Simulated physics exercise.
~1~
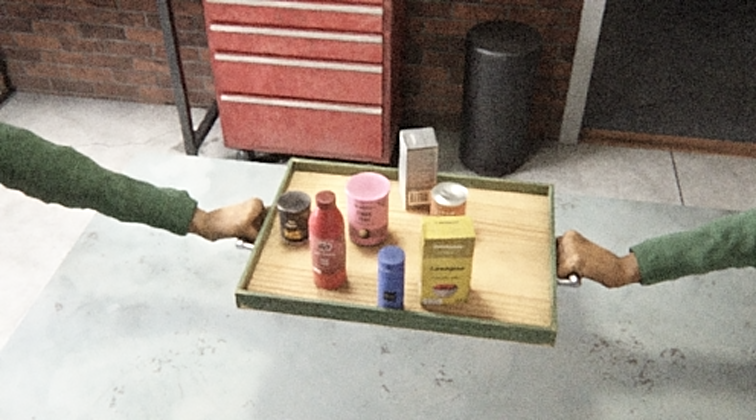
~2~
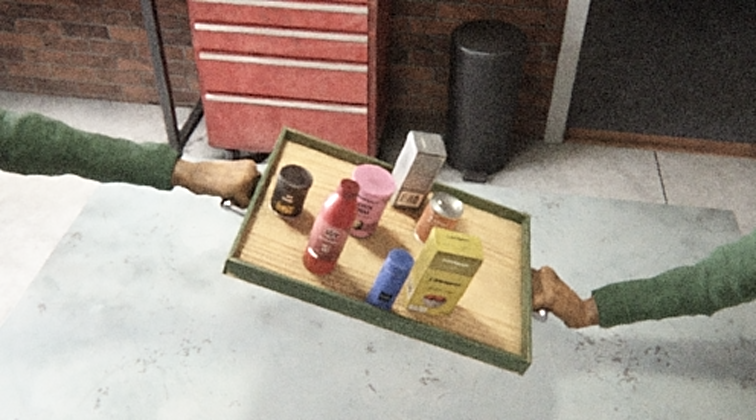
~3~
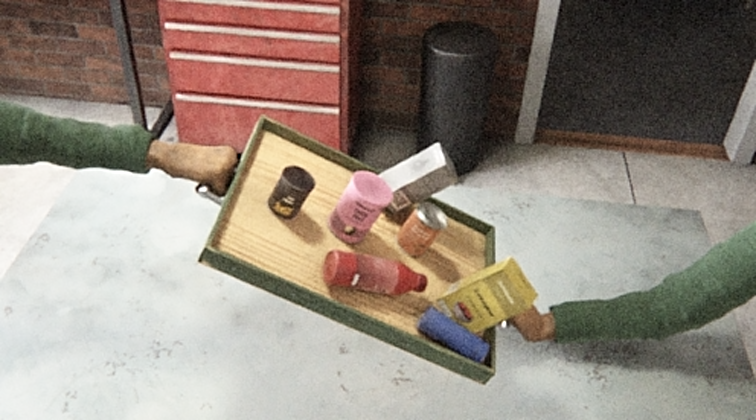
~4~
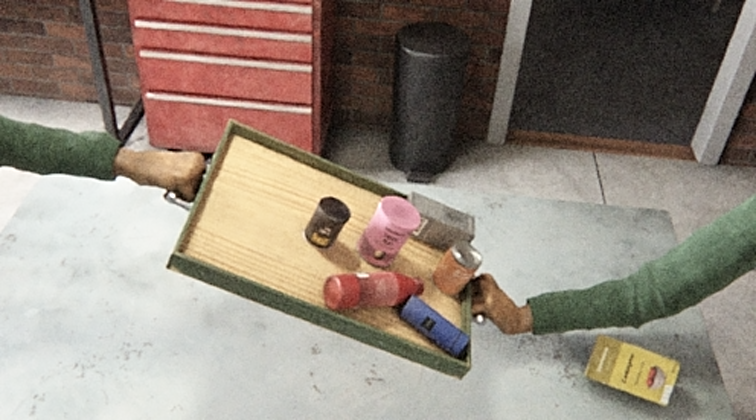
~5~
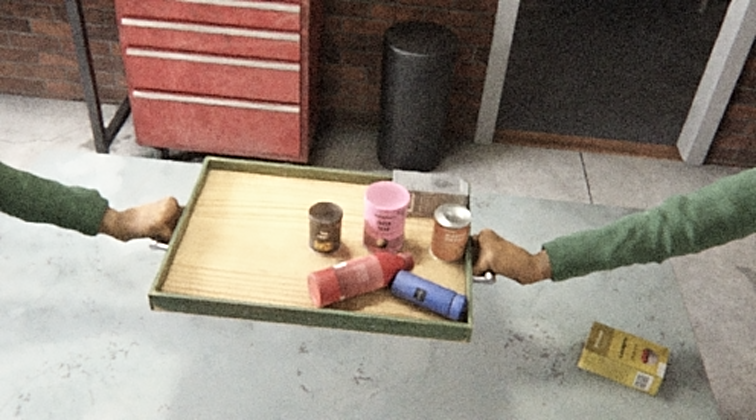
To begin with, two hands in green sleeves hold a green-rimmed wooden tray level, with seven tins, bottles and cartons standing on it. The right side dips, and the items lean toward the lower edge. As the tilt steepens, the red bottle and blue shaker topple onto their sides, and the yellow carton tips at the right edge. The yellow carton then drops off the tray and lands on its side to the right, while the grey carton also lies over. Finally the hands bring the tray back level, with the black, pink and orange tins still upright beside the fallen items.
